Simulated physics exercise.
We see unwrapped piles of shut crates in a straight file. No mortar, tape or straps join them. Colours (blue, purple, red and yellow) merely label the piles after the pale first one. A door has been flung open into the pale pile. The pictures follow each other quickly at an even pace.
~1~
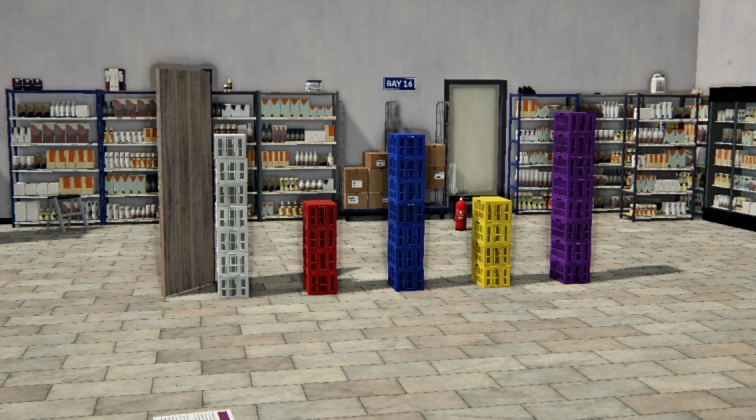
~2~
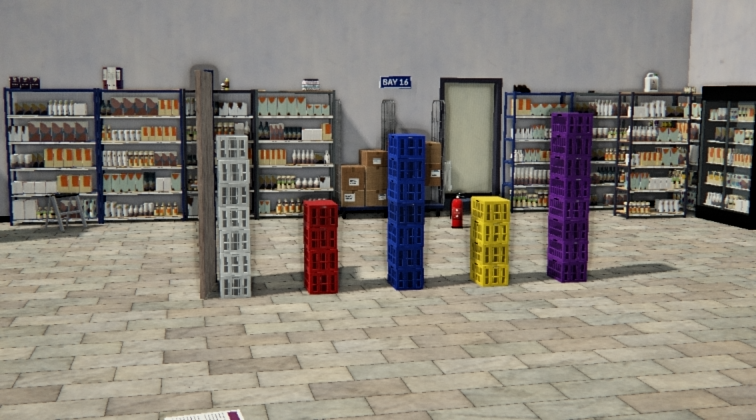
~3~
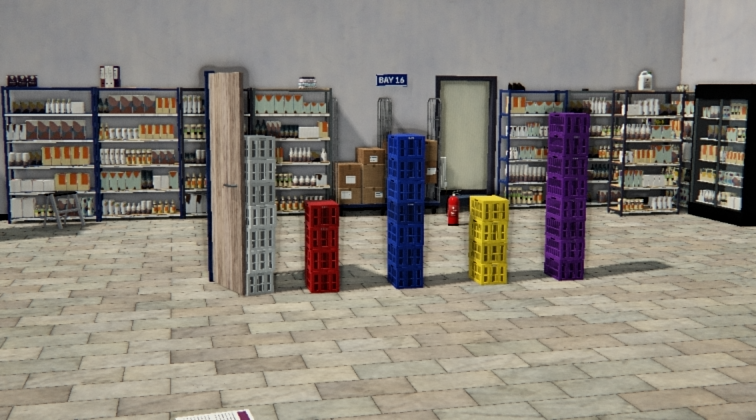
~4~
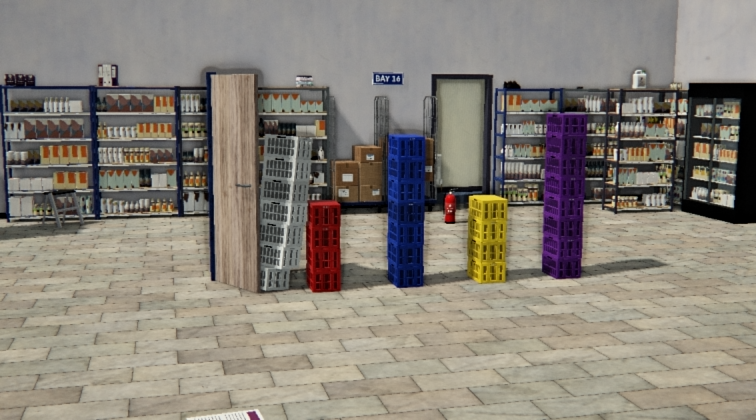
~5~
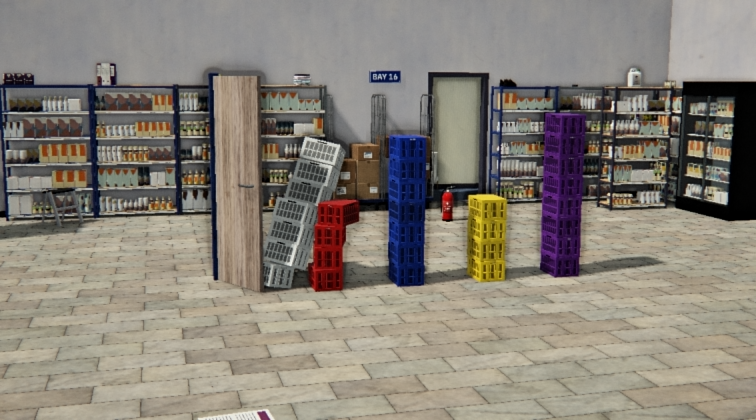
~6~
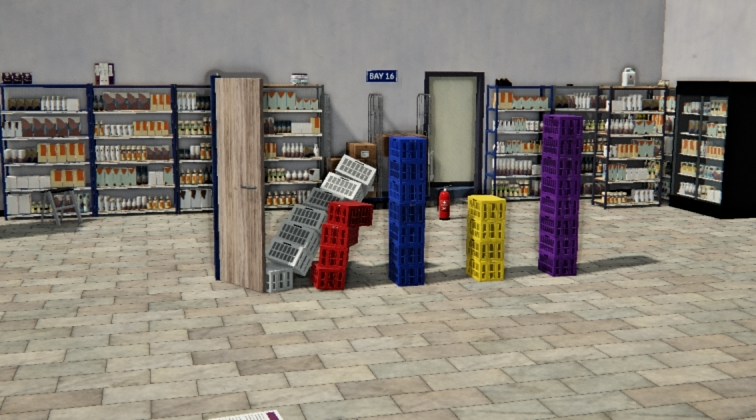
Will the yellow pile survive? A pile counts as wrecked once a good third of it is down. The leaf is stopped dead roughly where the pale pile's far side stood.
In the end the yellow column survives.
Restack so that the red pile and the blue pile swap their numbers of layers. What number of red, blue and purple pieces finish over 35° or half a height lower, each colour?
Down at the end: Red 7, blue 4, purple 0.
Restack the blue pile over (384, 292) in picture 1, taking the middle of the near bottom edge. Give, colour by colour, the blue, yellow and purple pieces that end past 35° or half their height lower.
Down at the end: Blue 0, yellow 0, purple 0.
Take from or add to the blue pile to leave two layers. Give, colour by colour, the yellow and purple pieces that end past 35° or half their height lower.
Yellow 0, purple 0.
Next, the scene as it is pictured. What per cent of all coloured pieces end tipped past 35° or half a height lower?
Roughly 15 per cent.
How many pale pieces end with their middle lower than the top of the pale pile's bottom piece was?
The count is 7.
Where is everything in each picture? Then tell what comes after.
In the first frame (places mark the middle of the side facing us; the camera moves round a little), door edge (159, 116) swinging in; top yellow crate (499, 212); top red crate (322, 216); the rest undisturbed.
In the second frame, door edge (199, 117) swinging in; top yellow crate (497, 212).
In the third frame, door edge (242, 118) past square; top yellow crate (496, 211).
In the fourth frame, door edge (257, 120) past square, top of the pale pile leaning a little; top yellow crate (495, 211); the rest undisturbed.
In the fifth frame, door edge (259, 121) past square, top of the pale pile leaning clearly; top yellow crate (494, 210); top red crate (330, 215) shifted half its height; 3 disturbed, none down.
In the sixth frame, door edge (262, 123) past square, top of the pale pile leaning well over; top yellow crate (494, 211); top red crate (338, 215) leaning a little; steepest lean, the crate at (334, 236); 4 disturbed, none down.
Soon after the last picture, 6 of the pale pile down; none of the 4 yellow crates down (0 of 23 in all colours); top yellow crate unmoved; top red crate leaning a little.
A little later, 6 of the pale pile down; none of the 4 yellow crates down (0 of 23 in all colours); top yellow crate unmoved; top red crate leaning well over, half its height lower.
Later still, 6 of the pale pile down; none of the 4 yellow crates down (3 of 23 in all colours); top yellow crate unmoved; top red crate leaning steeply, half its height lower.
After that, 6 of the pale pile down; none of the 4 yellow crates down (3 of 23 in all colours); top yellow crate unmoved; top red crate leaning steeply, about its own height lower.
At rest, 6 of the pale pile down; none of the 4 yellow crates down (3 of 23 in all colours); top yellow crate unmoved; top blue crate shifted a little. As the last picture would show them, middles, top yellow crate near (486, 208), top blue crate near (410, 148).
